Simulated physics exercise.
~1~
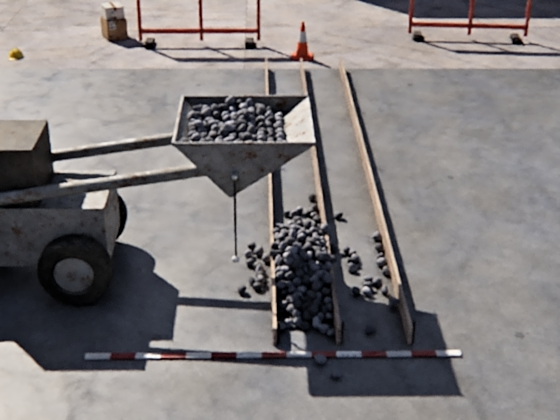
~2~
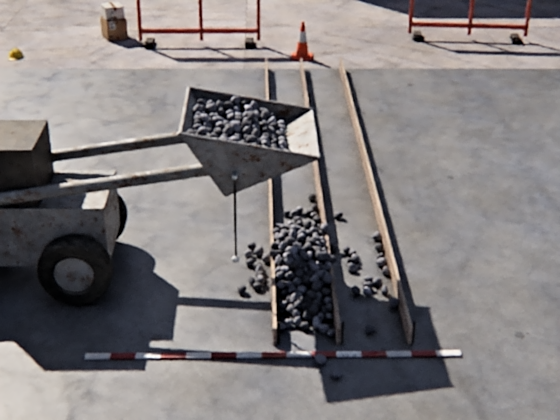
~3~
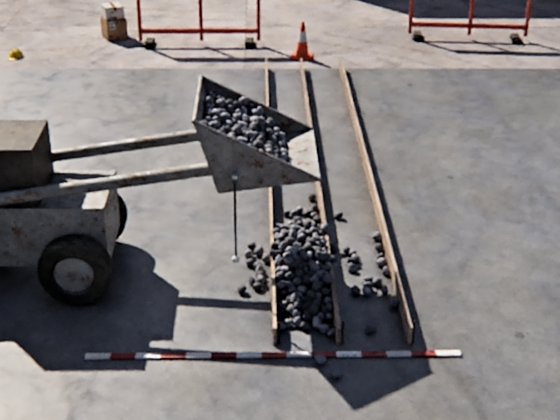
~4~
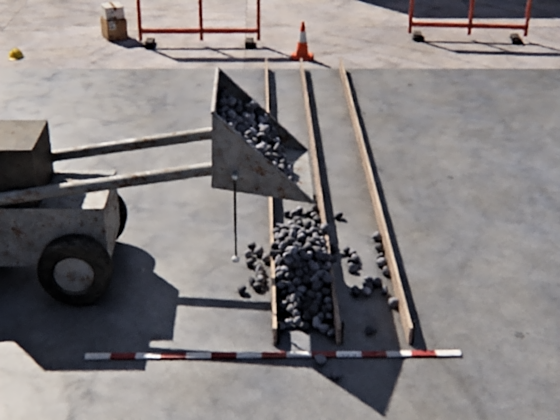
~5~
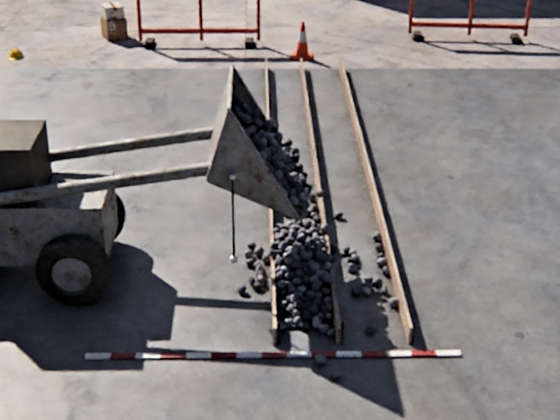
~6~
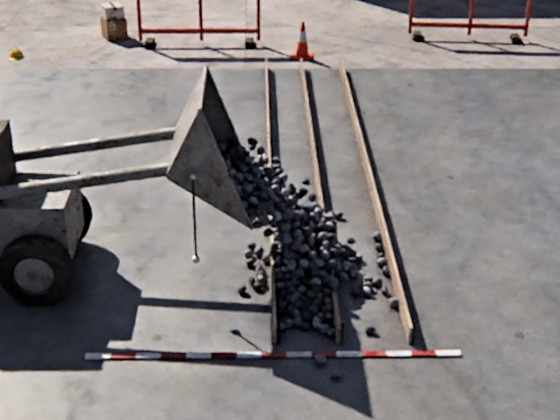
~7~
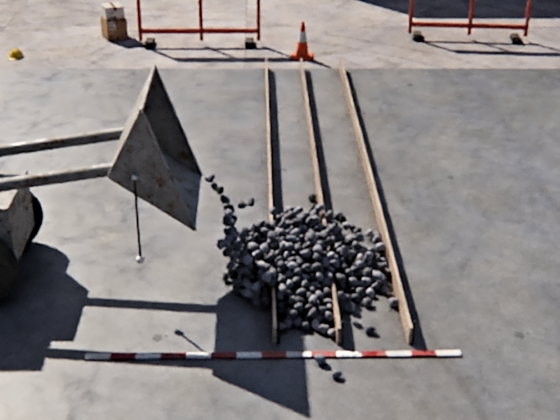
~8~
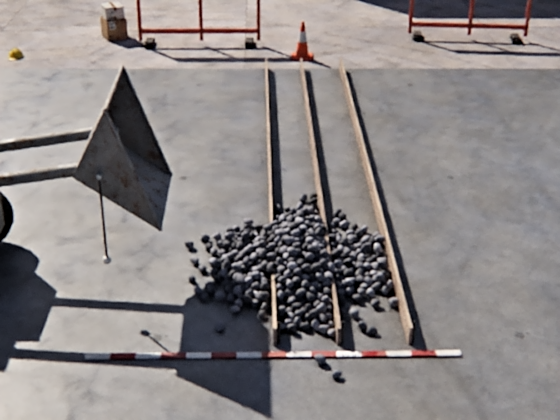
A loader's bucket full of dark rounded cobbles tips forward over three boards on a concrete floor, spilling its load onto an earlier pile as the machine backs away left, leaving the bucket empty and a wide heap spread across and beside the boards.
